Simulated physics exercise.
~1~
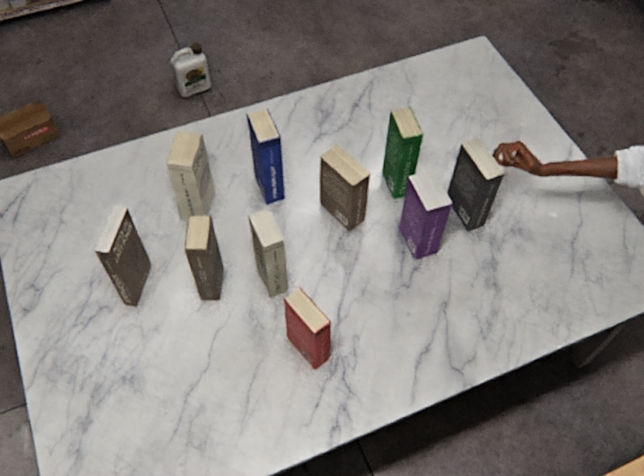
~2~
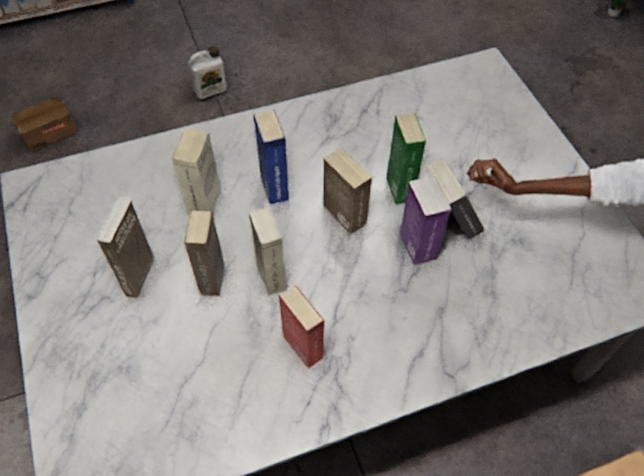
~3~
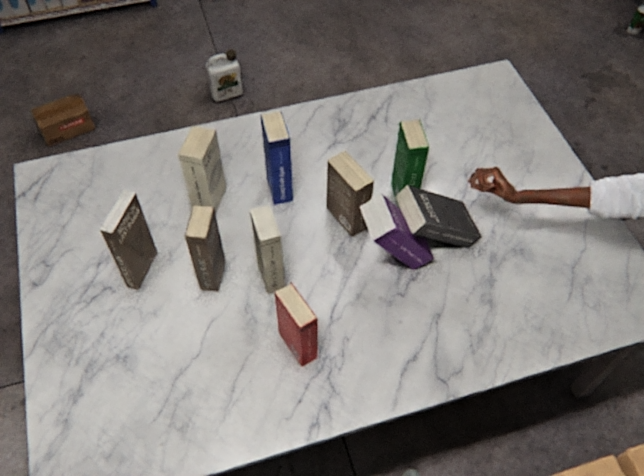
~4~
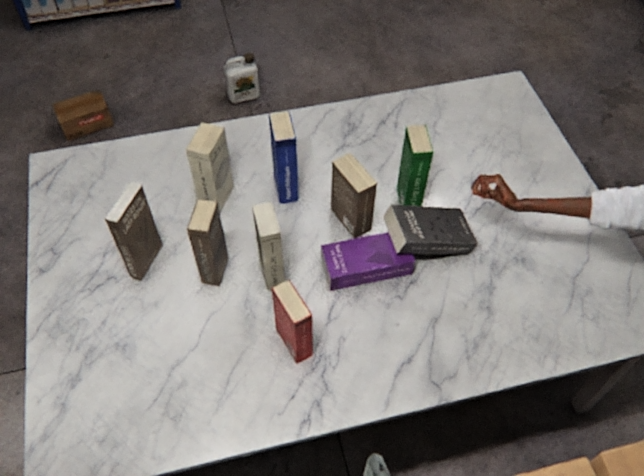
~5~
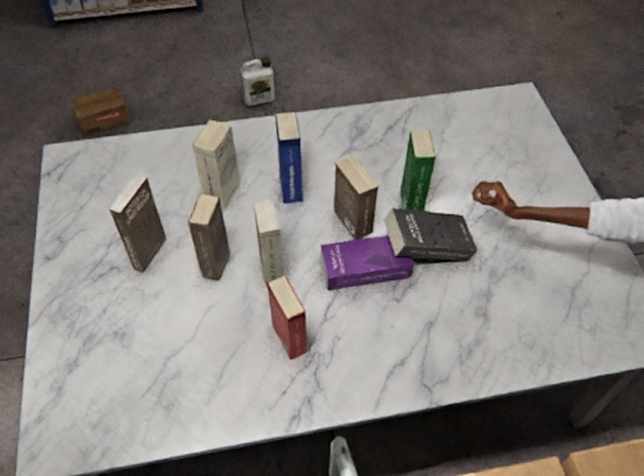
To begin with, thick books stand upright and scattered across a marbled white table, while a hand in a white sleeve reaches in from the right to a dark book at that end. The dark book tips to the left, away from the hand, and leans against the purple book beside it. The purple book then tilts over to the left as well, and both drop flat onto the tabletop. The hand hovers nearby as they settle, the dark one resting against the purple one. The red, blue, green and remaining books are all still standing at the end.
